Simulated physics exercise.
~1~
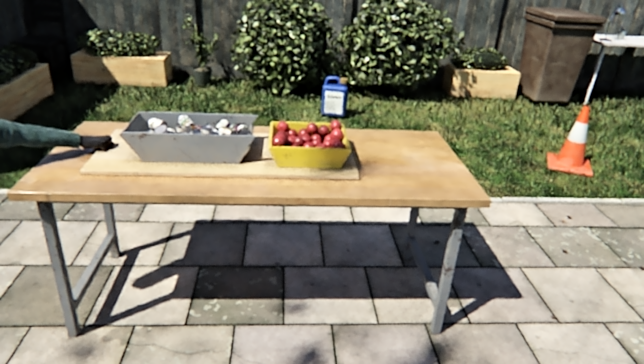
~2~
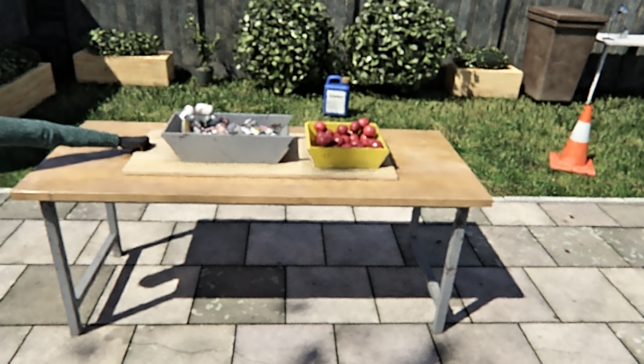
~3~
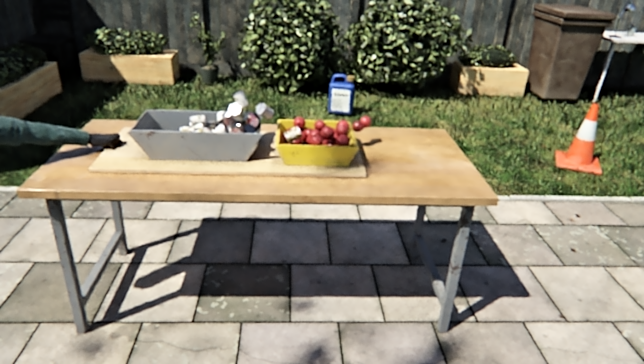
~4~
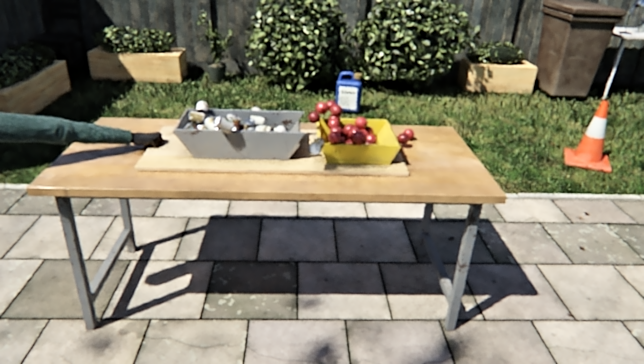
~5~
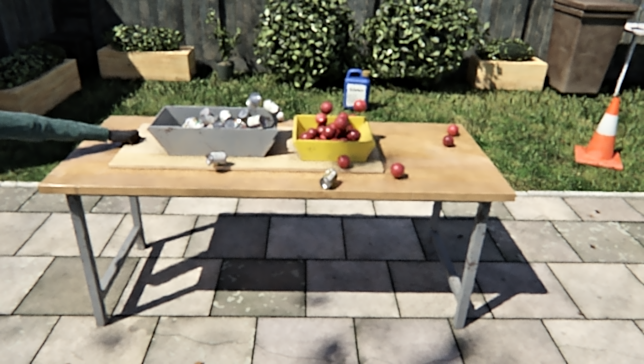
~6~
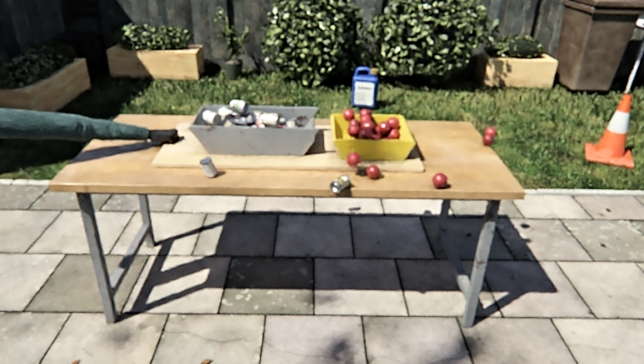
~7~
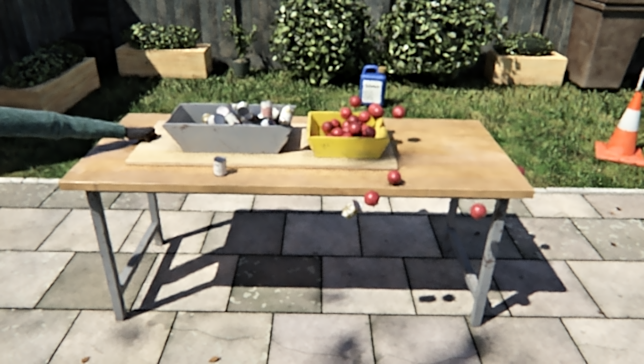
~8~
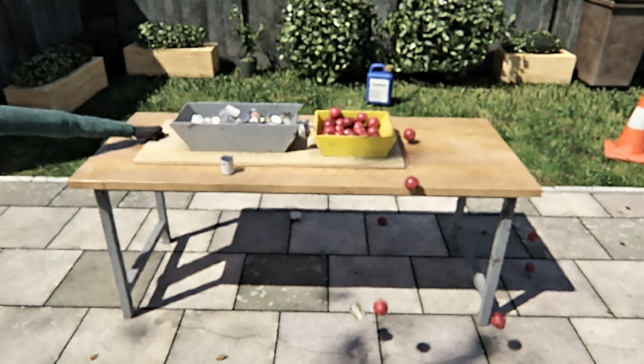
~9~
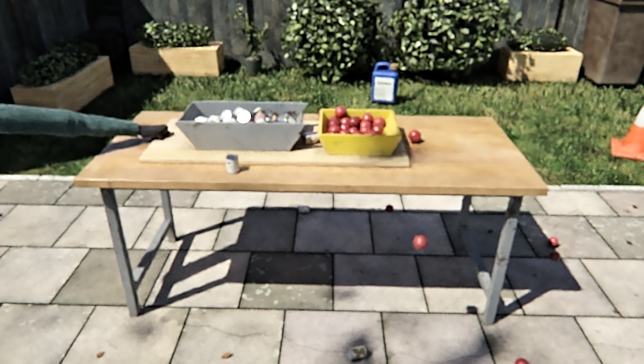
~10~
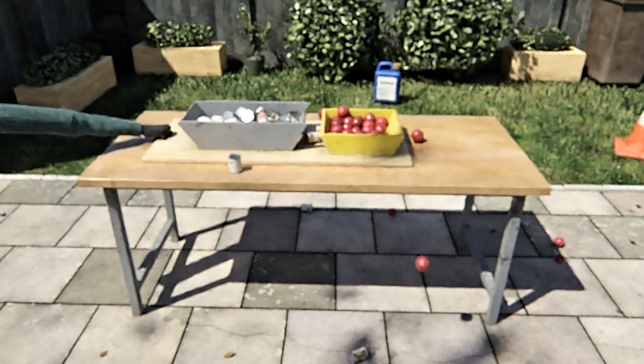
A gloved hand shook a board back and forth on an outdoor table, jolting a grey crate of small tins and a yellow crate of red apples until several spilled, leaving some on the paving and a tin and an apple on the tabletop.
